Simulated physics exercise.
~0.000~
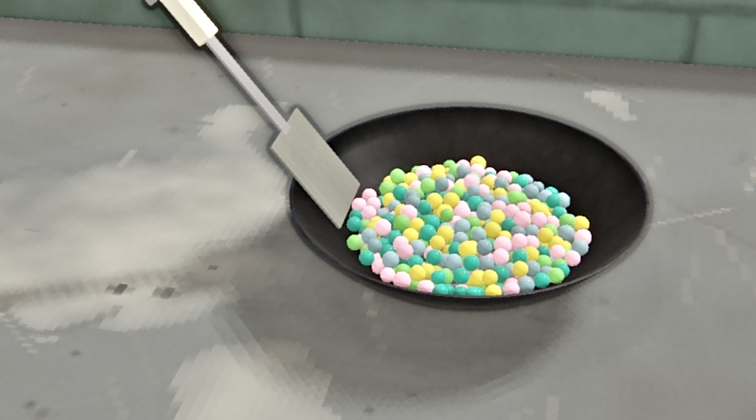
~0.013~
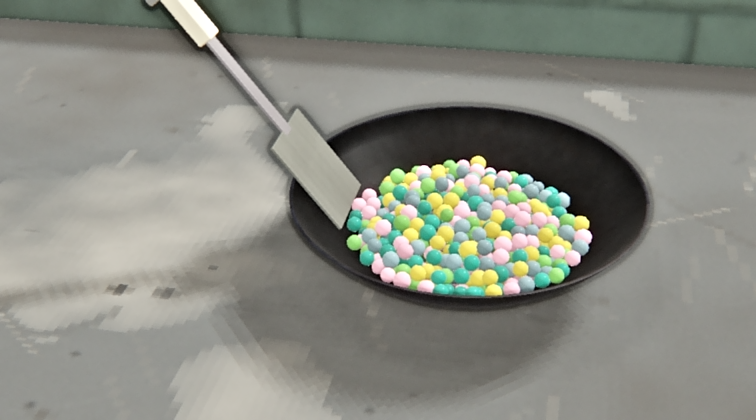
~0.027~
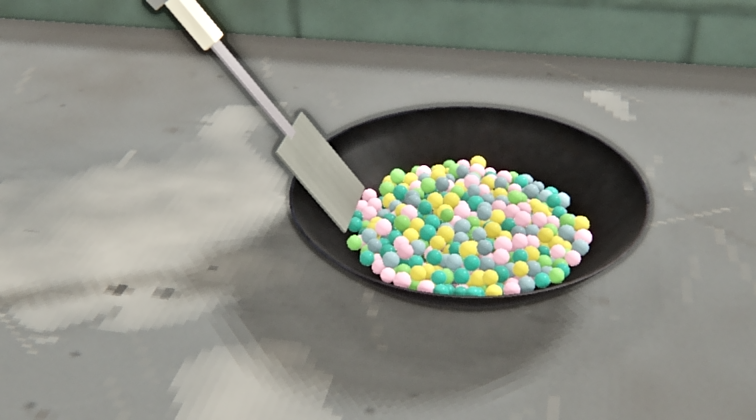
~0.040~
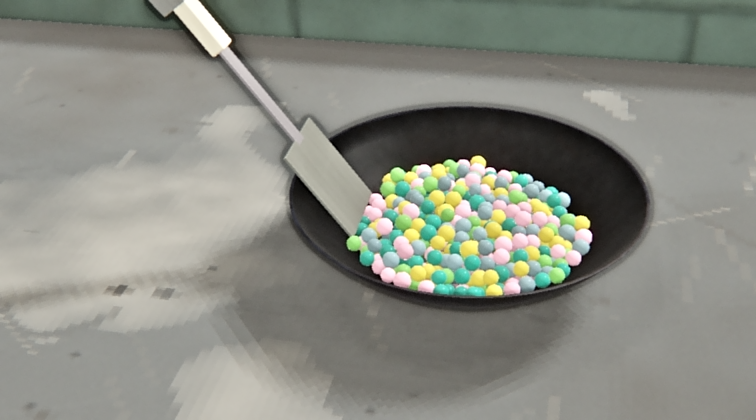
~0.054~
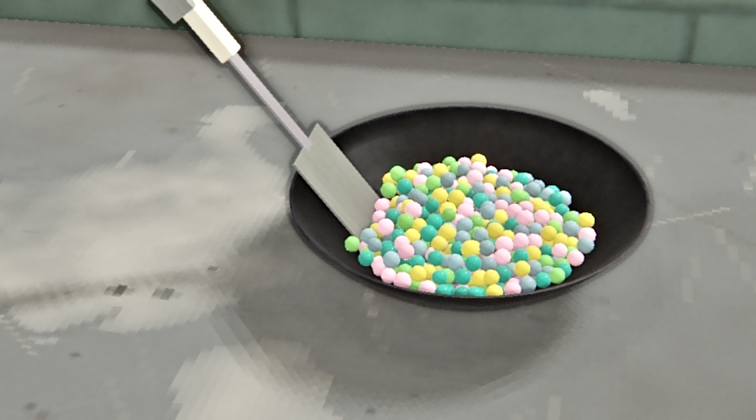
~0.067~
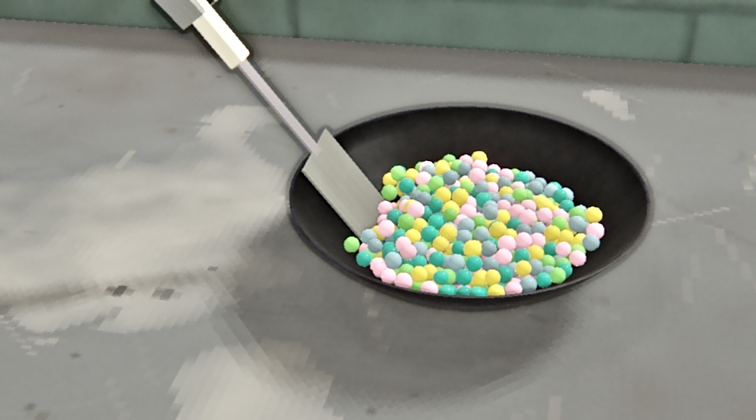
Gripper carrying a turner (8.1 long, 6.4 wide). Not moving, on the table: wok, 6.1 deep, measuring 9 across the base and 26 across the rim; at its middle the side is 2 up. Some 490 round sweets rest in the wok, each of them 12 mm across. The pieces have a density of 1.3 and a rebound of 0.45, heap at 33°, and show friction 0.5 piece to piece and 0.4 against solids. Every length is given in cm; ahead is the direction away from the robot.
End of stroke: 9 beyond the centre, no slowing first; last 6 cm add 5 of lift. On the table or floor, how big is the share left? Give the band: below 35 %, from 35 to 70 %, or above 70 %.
Below 35 %.
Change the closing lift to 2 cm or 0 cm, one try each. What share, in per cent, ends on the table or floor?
First try about 25 %, second try about 20 %.
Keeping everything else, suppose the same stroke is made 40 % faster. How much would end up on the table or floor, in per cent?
Around 30 per cent would finish on the table or floor.
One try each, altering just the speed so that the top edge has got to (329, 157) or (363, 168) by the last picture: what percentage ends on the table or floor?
Try one roughly 35 per cent; try two roughly 45 per cent.
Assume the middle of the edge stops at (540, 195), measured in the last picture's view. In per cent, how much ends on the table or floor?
Around 0 percent.
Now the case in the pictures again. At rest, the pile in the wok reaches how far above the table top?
6.5 cm.
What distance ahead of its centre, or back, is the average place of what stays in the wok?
Ahead of centre, near 3.0 centimetres.
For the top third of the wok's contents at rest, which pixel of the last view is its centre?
Approximately at pixel (565, 223).
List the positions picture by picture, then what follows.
The first picture shows the turner top edge at (284, 127), sloping 53°; upper third of the load around (468, 219), from x 355 to 585, top at y 165; 487 in the wok.
The second picture shows the turner top edge at (284, 128), sloping 53°; upper third of the load around (468, 219), from x 355 to 585, top at y 165.
The third picture shows the turner top edge at (289, 131), sloping 53°; upper third of the load around (469, 220), from x 355 to 585, top at y 165.
The fourth picture shows the turner top edge at (297, 137), sloping 53°; upper third of the load around (463, 218), from x 355 to 585, top at y 165.
The fifth picture shows the turner top edge at (305, 143), sloping 53°; upper third of the load around (466, 218), from x 350 to 585, top at y 160.
The sixth picture shows the turner top edge at (314, 149), sloping 53°; upper third of the load around (471, 215), from x 350 to 595, top at y 160; 487 in the wok.
After 0.19 s, sloping 53°, highest piece 6 above the table; 487 in the wok.
After 0.31 s, sloping 53°, highest piece 8 above the table; 485 in the wok, 2 on the blade or in flight.
After 0.57 s, sloping 53°, highest piece 6 above the table; 375 in the wok, 99 on the table or floor, 13 on the blade or in flight.
After 1.62 s, sloping 53°, highest piece 6 above the table; 375 in the wok, 112 on the table or floor.
In the end, 375 in the wok, 112 on the table or floor. That is 23 % on the table or floor.
